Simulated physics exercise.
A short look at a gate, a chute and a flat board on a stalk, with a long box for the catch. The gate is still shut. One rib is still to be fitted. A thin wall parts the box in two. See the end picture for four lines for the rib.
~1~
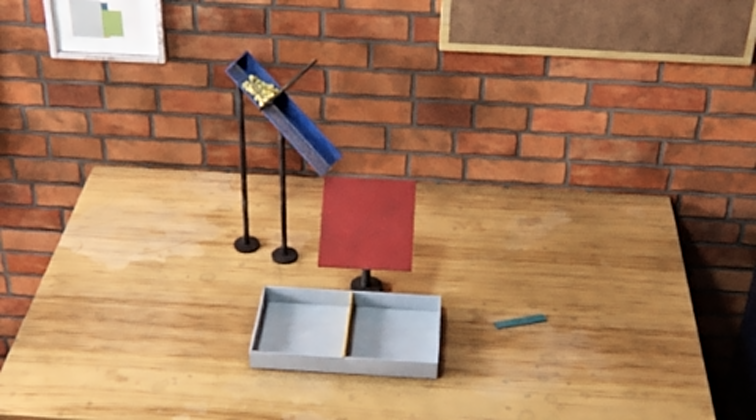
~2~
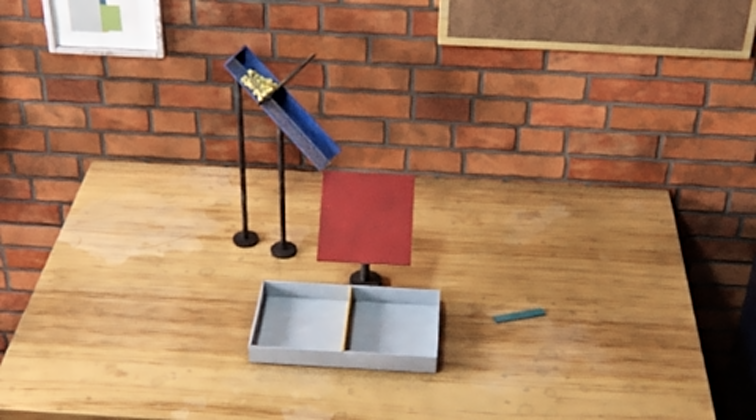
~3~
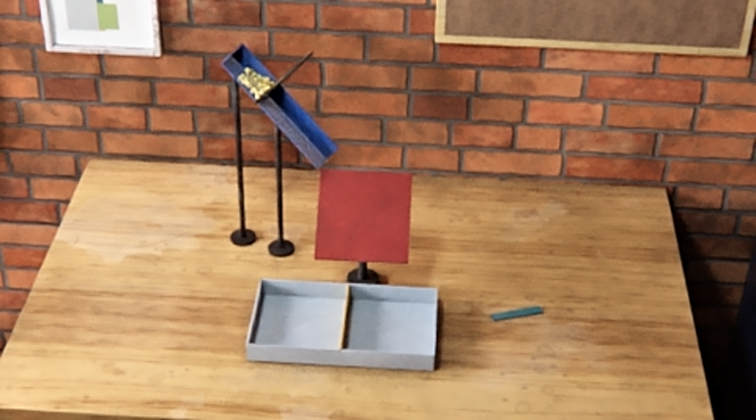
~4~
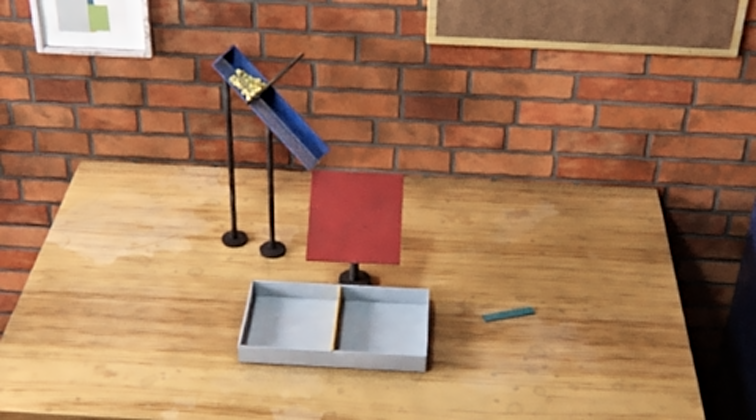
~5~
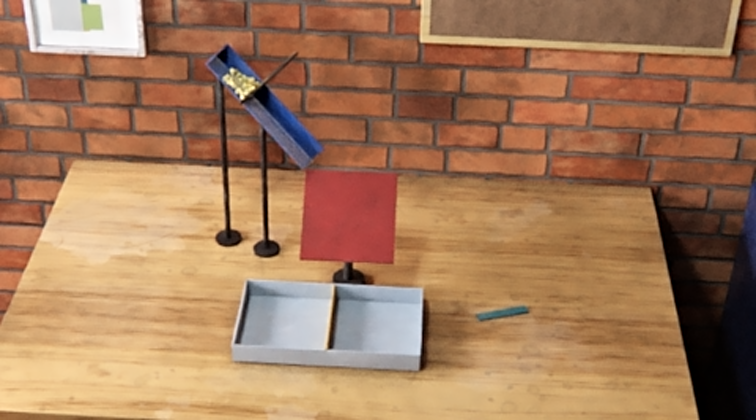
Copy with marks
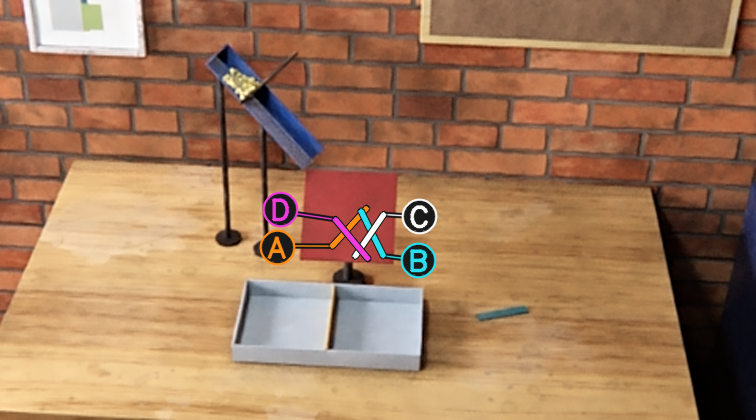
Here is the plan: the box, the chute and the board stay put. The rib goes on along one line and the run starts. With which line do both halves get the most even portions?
The answer is line C.
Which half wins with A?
More lands on the left.
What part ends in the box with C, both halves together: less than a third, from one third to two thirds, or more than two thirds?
More than two thirds.
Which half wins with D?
Right.
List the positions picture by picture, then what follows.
In the first picture, load behind the gate at (260, 91), soya beans; lip of the chute at (328, 170), sloping fairly steeply.
In the second picture, middle of the board at (366, 217), tilted fairly steeply; middle of its low edge at (364, 263); of its high edge at (369, 173).
In the third picture, front corners of the box at (247, 344) and (434, 355); front end of its middle wall at (340, 350).
In the fourth picture, middle of the load at (247, 86); lip at (315, 164).
In the fifth picture, middle of the load at (241, 85); lip at (309, 163).
On the marked copy, line A from (366, 208) to (332, 246); line B from (361, 211) to (383, 255); line C from (383, 214) to (355, 256); line D from (335, 219) to (367, 258).
With A, of what is caught, nearly all in the left half, a small part in the right.
With B, of what is caught, none in the left half, all in the right.
With C, of what is caught, about a third in the left half, about two thirds in the right.
With D, of what is caught, a small part in the left half, nearly all in the right.
